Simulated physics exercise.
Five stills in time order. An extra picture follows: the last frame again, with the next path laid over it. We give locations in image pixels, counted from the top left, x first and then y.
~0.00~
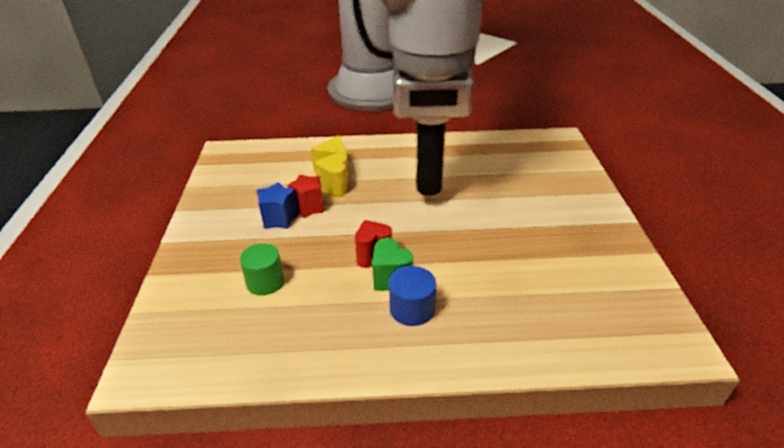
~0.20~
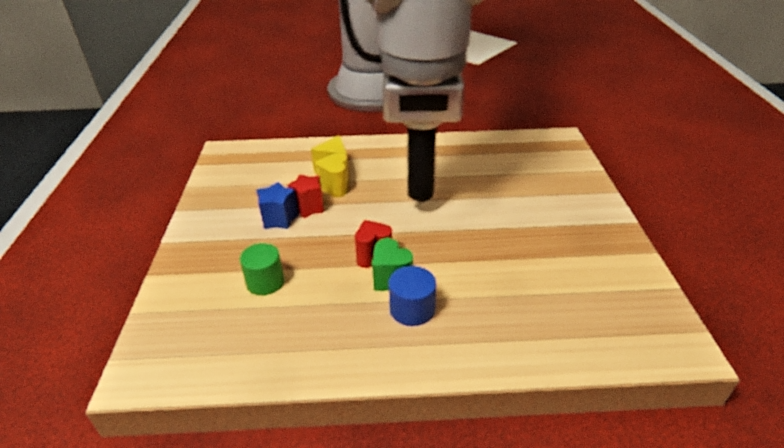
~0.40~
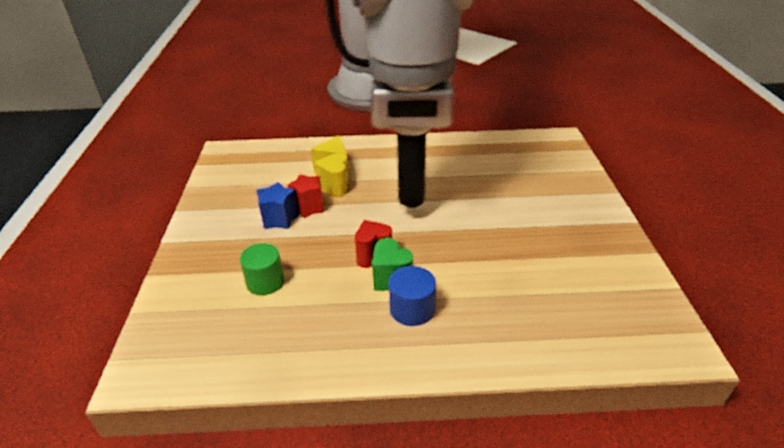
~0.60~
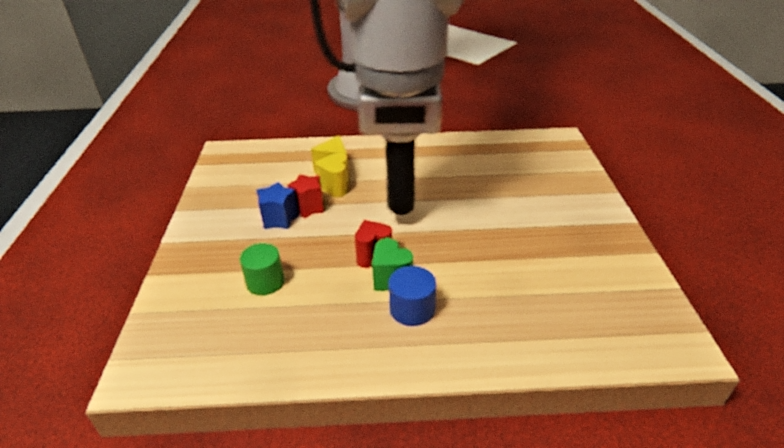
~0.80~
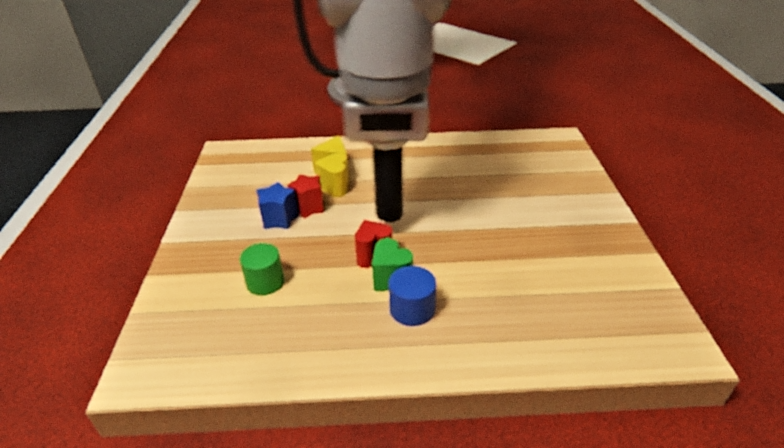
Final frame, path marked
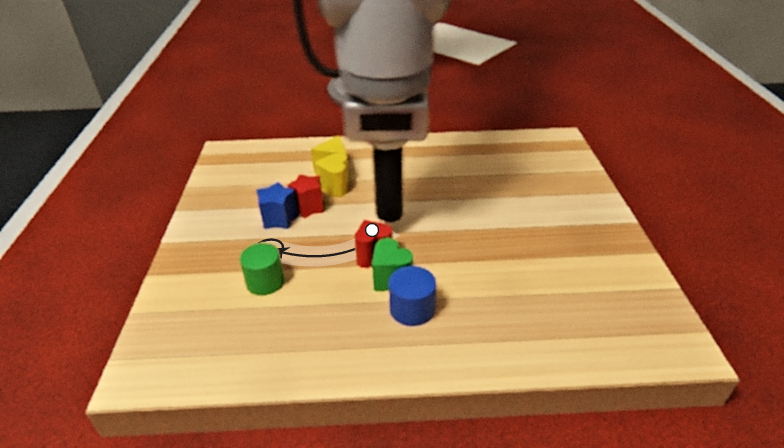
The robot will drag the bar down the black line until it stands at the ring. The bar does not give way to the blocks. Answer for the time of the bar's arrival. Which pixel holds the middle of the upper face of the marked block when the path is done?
It ends at (361, 241).
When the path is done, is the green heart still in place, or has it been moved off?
Left where it is.
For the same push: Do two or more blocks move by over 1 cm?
No, I don't think so.
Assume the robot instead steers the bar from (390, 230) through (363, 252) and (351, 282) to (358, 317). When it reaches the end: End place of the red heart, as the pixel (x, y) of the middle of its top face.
That would be at about pixel (387, 302).
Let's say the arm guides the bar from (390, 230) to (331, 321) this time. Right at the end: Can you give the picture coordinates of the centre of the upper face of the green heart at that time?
Its top middle is near (387, 267).
The drawn path runs from (390, 230) over (355, 249) and (311, 256) to (269, 249); the dot is on the red heart.
On the path given first. One third of the way, bar at (354, 235); red heart at (362, 240), turned 50° anticlockwise.
Two thirds of the way, bar at (307, 242); red heart at (361, 241), turned 55° anticlockwise.
At the end, bar at (265, 235); green disc not moved; red heart at (361, 241), turned 55° anticlockwise; green heart not moved.
